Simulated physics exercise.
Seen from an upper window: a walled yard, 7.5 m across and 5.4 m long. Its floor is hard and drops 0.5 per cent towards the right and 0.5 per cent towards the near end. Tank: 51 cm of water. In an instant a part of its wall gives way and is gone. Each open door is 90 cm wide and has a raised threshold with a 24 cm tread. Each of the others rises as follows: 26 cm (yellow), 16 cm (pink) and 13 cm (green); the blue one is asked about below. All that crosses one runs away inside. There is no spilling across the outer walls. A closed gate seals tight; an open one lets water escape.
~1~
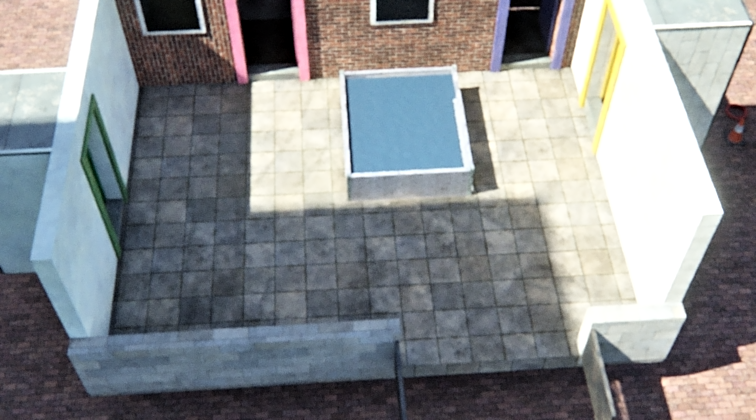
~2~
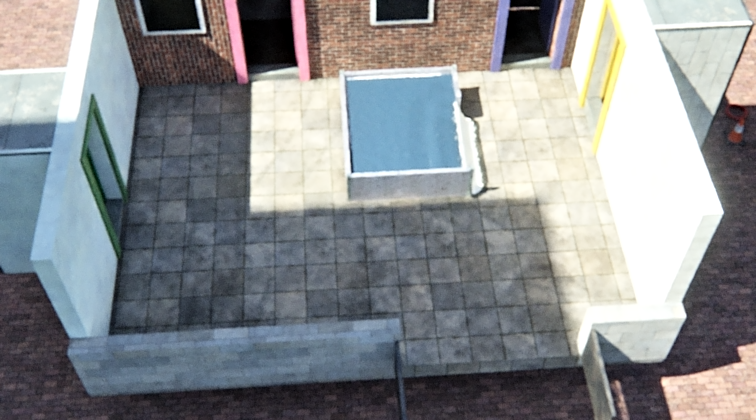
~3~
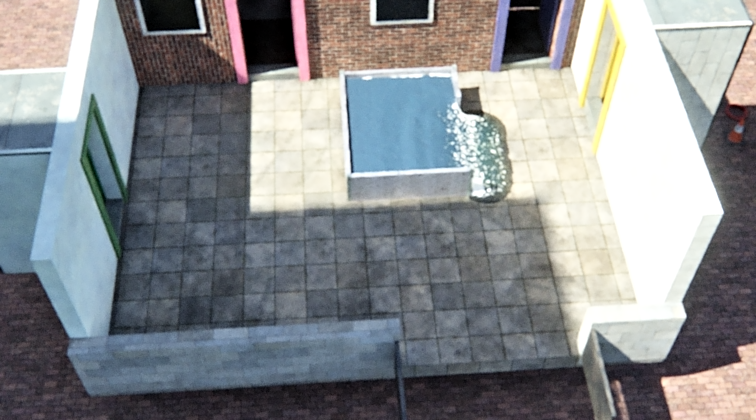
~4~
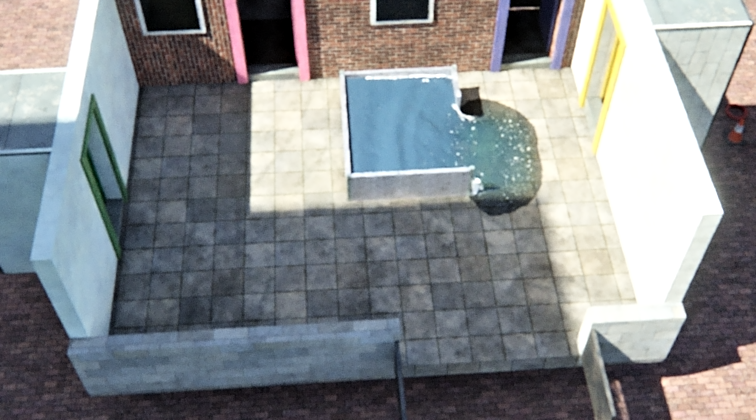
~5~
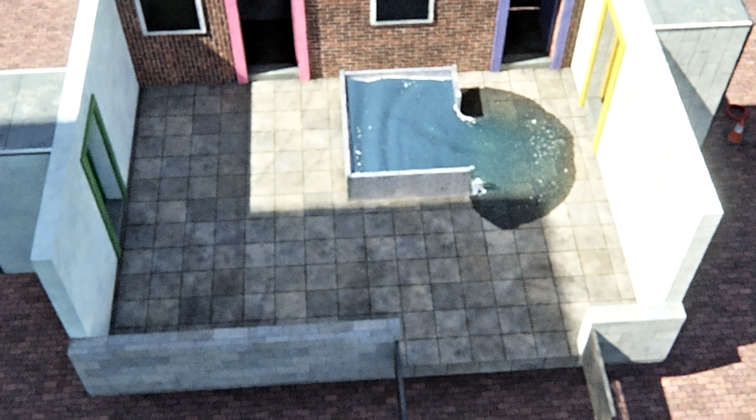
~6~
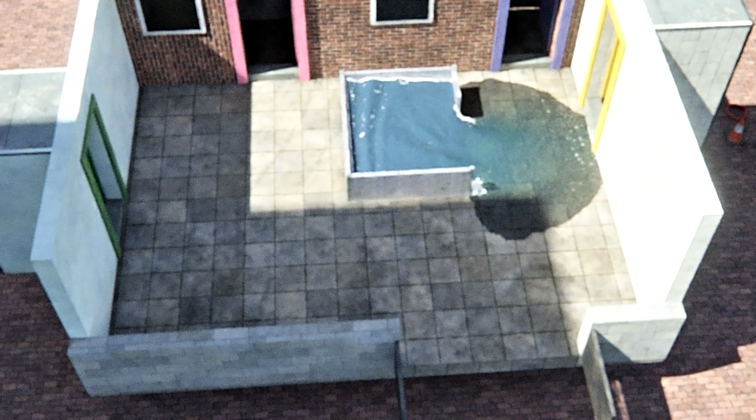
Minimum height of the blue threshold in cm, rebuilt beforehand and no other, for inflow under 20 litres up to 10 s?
15 cm.
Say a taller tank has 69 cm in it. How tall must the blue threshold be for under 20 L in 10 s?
It would take a step of about 20 cm.
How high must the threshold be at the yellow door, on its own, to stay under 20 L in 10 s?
Yellow: Roughly 24 cm.
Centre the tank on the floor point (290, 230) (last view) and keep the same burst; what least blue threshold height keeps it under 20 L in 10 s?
Some 9.5 cm.
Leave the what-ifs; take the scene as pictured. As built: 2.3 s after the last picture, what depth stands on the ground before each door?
Door by door, in centimetres - yellow 19, pink 0, green 0, blue 19.
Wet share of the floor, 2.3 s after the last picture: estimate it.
Near 30 per cent of the open floor.
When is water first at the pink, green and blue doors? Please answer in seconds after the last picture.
Times: Pink 3.4 seconds, green 7.0 seconds, blue 0.4 seconds.
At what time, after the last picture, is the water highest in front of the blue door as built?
Crest at t of about 2.4 s.
Then, 0.7 s after the last picture water covers 20 % of the floor, deepest (34 cm) near (592, 160); 4 cm at the blue door, 0 litres in over its 14 cm threshold.
Then, 2.3 s after the last picture water covers 30 % of the floor, deepest (31 cm) near (640, 336); 19 cm at the blue door, 9 litres in over its 14 cm threshold.
Then, 9.3 s after the last picture water covers 85 % of the floor, deepest (10 cm) near (627, 337); 5 cm at the blue door, 25 litres in over its 14 cm threshold.
At the blue door as built, the water peaked near 19 cm, 2.3 s after the last picture.
Run again over the same 10 s with other heights there, 32 litres in over 13 cm, 8 litres over 18 cm. The limit of 20 litres is kept from about 15 cm up.
